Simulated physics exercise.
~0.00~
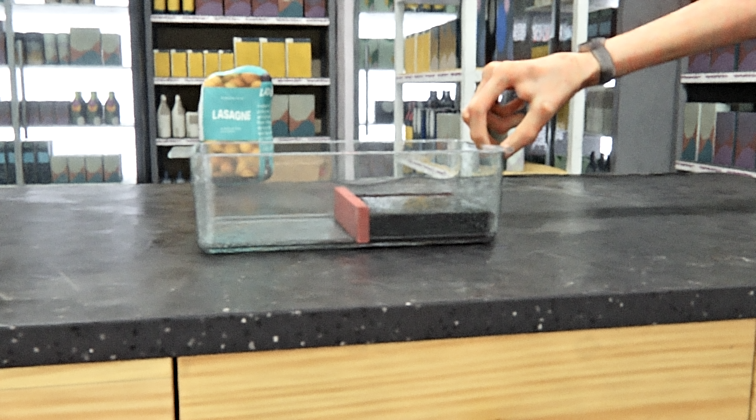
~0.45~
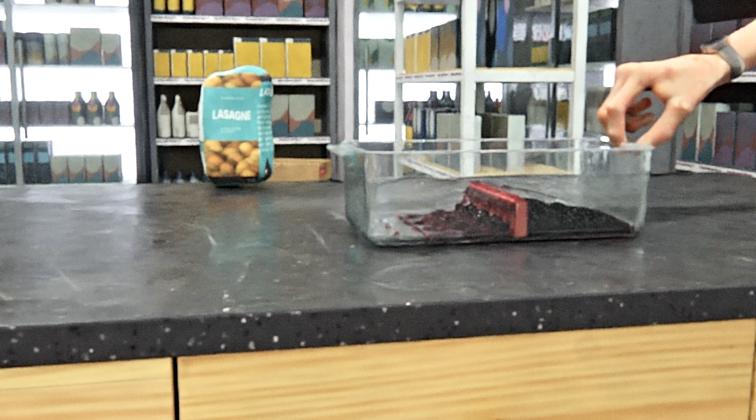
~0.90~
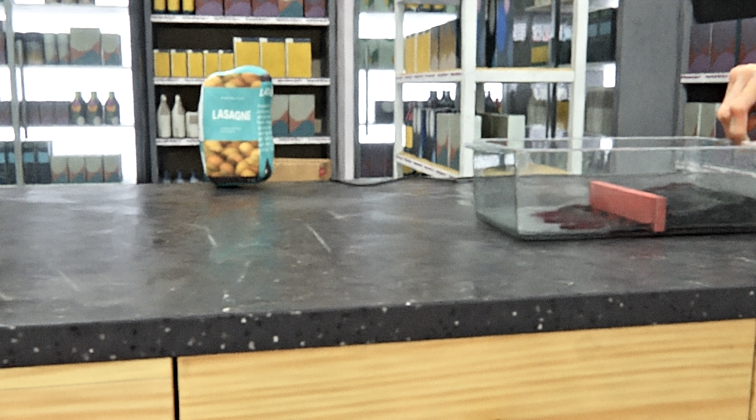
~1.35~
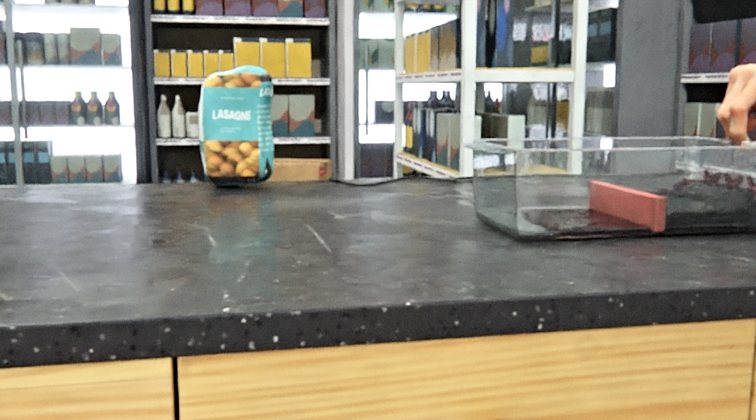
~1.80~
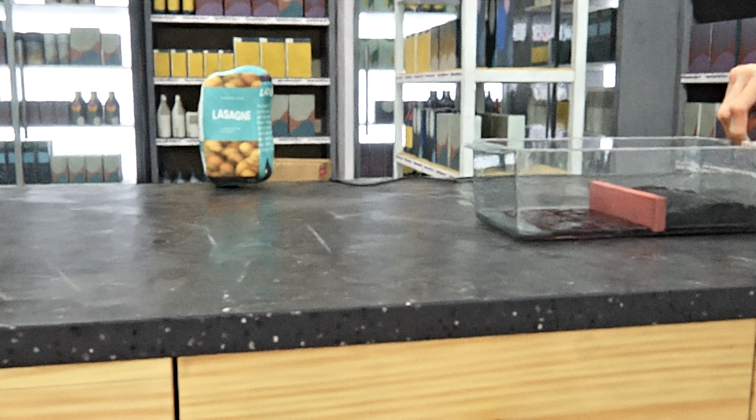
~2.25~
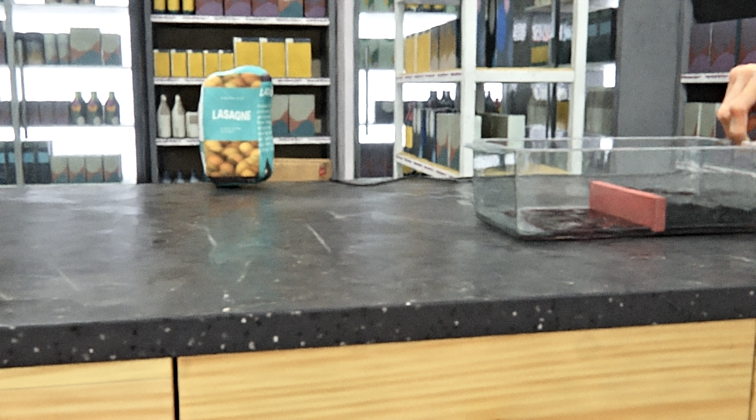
To begin with, a clear oblong tub with a reddish divider stands on a dark speckled counter near a lasagne packet, dark liquid filling its right side, while a hand grips its right end. The hand pulls the tub to the right, away from the packet. As it slides, the liquid surges up against the divider and some spills over into the left side. The tub stops at the right edge of the view, the hand still beside it. The liquid sloshes, then settles, leaving a shallow dark layer left of the divider and none on the counter.
